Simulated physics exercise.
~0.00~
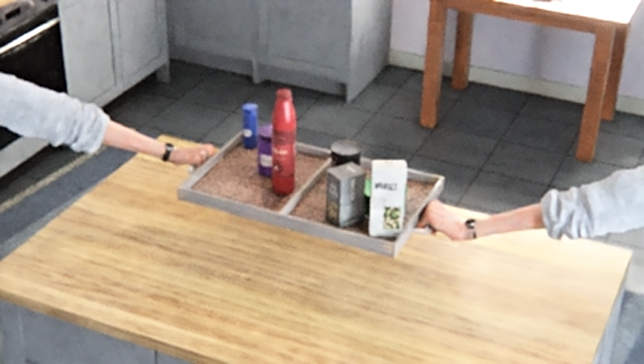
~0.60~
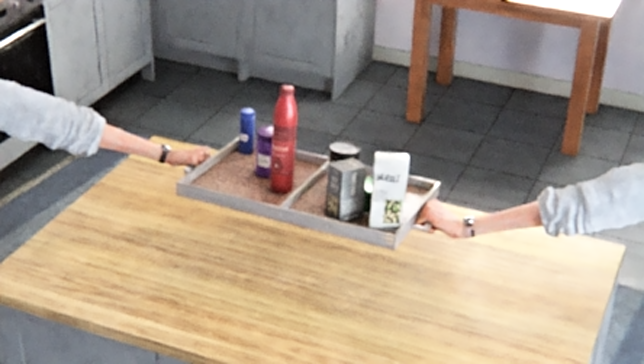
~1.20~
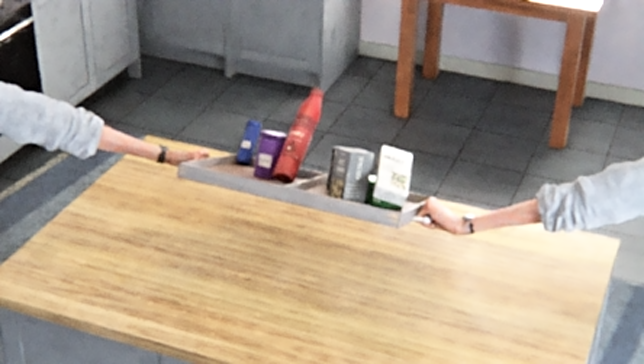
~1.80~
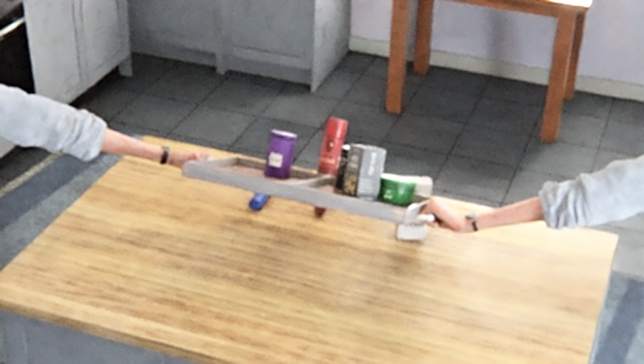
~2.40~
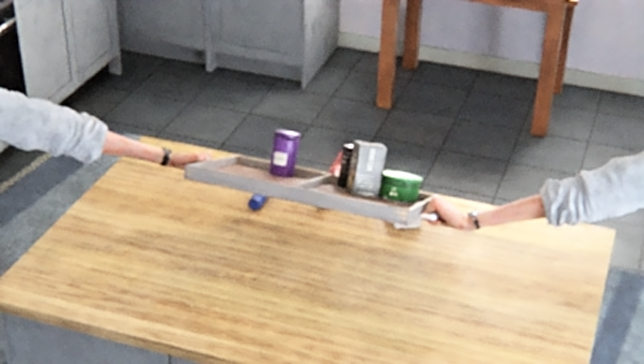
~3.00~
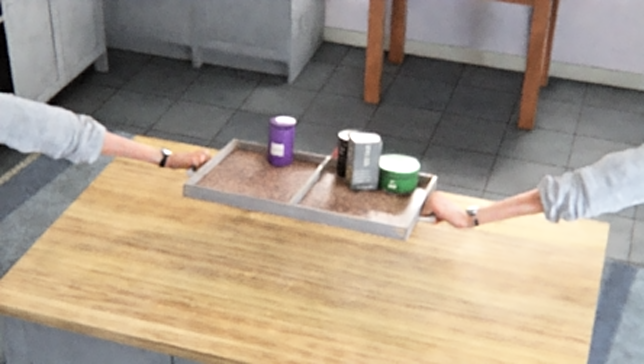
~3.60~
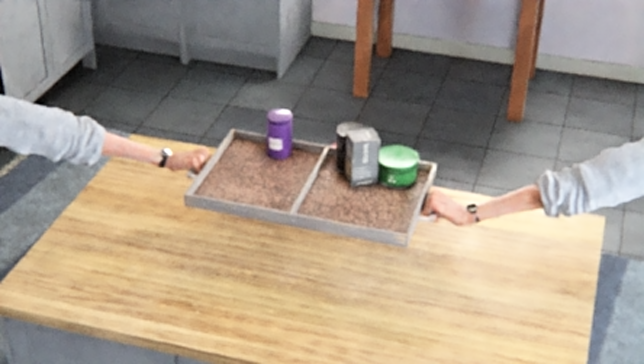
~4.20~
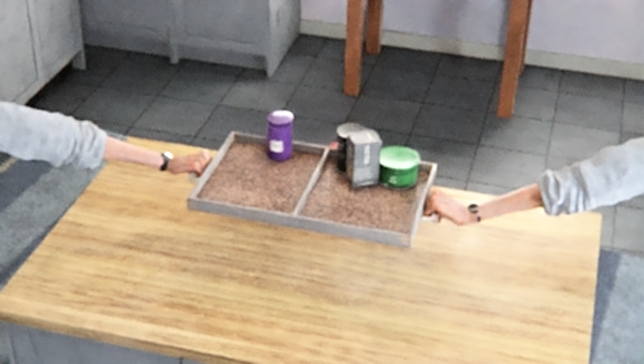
A grey carrying tray with a cross bar is held by two hands, one at each end, above a wooden worktop in a kitchen, seen from above. On its left side stand a blue shaker, purple jar and tall red bottle; on its right are a black tin, grey carton, green tub and white packet. The hands tip the far edge down, and the blue shaker and red bottle topple off the back. The white packet falls over and drops off too. The tray levels again, with the purple jar, black tin, green tub and upright grey carton still aboard.
